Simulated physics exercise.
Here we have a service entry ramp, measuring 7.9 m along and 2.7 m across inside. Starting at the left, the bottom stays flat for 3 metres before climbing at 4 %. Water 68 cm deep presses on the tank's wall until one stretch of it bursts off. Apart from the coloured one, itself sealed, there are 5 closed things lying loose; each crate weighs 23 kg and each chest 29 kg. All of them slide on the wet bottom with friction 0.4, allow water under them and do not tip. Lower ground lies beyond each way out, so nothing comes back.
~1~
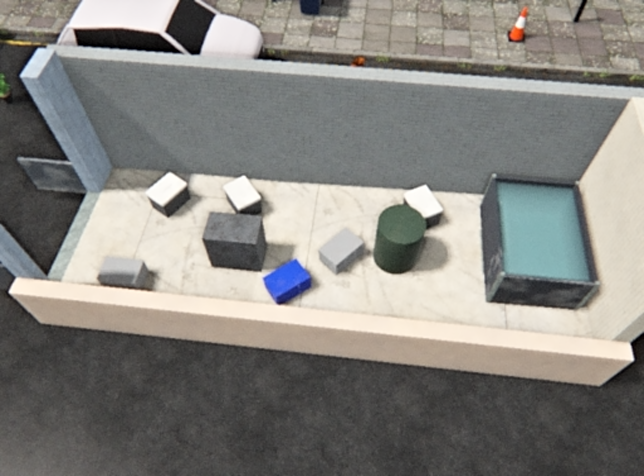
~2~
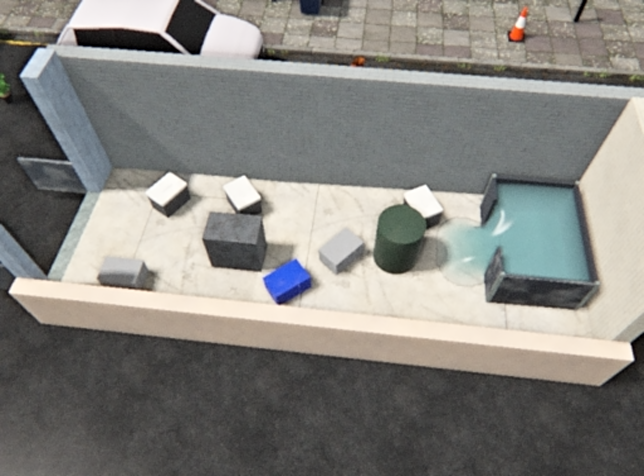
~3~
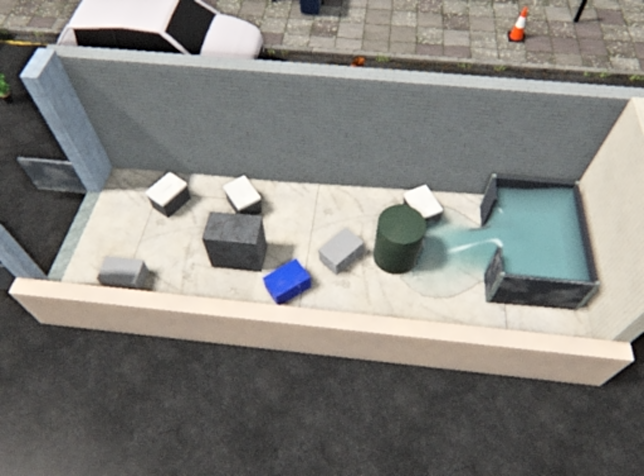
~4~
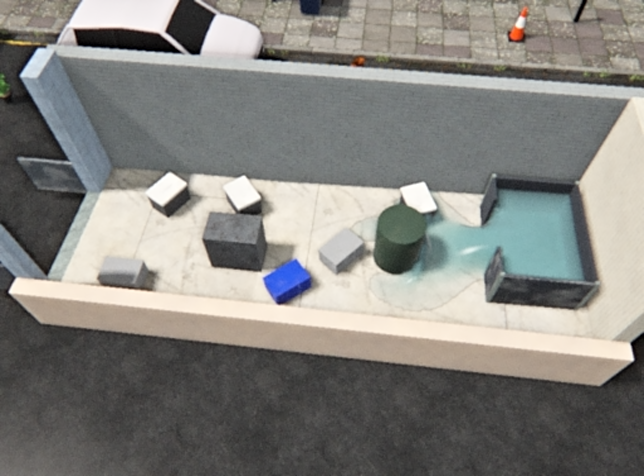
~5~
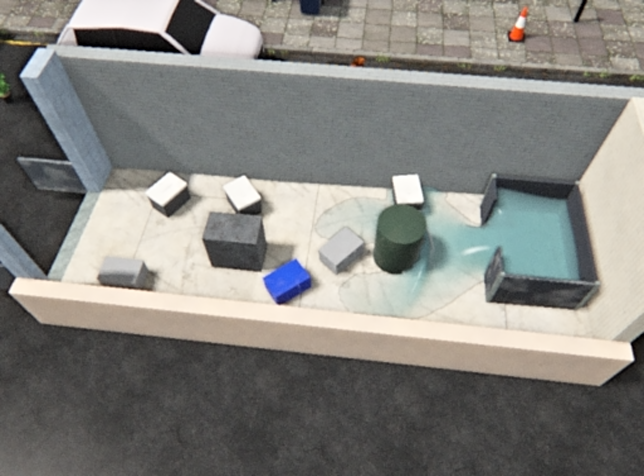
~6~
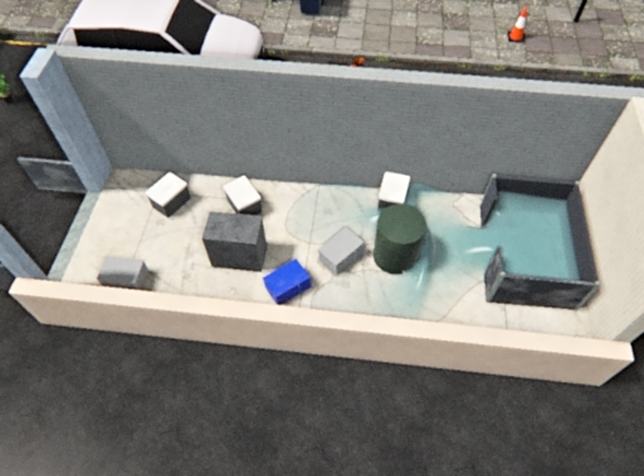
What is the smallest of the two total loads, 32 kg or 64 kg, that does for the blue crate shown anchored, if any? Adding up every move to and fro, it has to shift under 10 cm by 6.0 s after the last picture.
The lighter mass fails but the heavier works.
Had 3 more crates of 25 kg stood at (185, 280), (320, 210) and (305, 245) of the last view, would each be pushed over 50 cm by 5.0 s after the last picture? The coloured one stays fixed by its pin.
First exceeds it, second exceeds it, third does not reach it.
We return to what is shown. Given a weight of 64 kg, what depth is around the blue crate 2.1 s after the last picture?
About 9 cm.
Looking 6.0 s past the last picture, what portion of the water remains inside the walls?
Remaining: Approx. 78 per cent.
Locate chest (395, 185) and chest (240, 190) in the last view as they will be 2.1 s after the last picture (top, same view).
I'd say close to (199, 207) and close to (170, 200).
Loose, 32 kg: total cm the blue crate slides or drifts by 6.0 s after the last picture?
Some 30 cm in all.
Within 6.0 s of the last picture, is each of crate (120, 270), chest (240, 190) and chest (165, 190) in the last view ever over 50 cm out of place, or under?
Well, the first one's not that far, the next one's too far and the last one's too far.
Then, 0.4 s after the last picture the blue crate would be 0 cm from its start with 32 kg and 0 cm from its start with 64 kg; 1 cm of water round it then.
Then, 2.1 s after the last picture the blue crate would be 34 cm from its start with 32 kg and 2 cm from its start with 64 kg; 9 cm of water round it then.
Then, 3.9 s after the last picture the blue crate would be 34 cm from its start with 32 kg and 2 cm from its start with 64 kg; 7 cm of water round it then.
Then, 6.0 s after the last picture the blue crate would be 34 cm from its start with 32 kg and 2 cm from its start with 64 kg; 5 cm of water round it then.
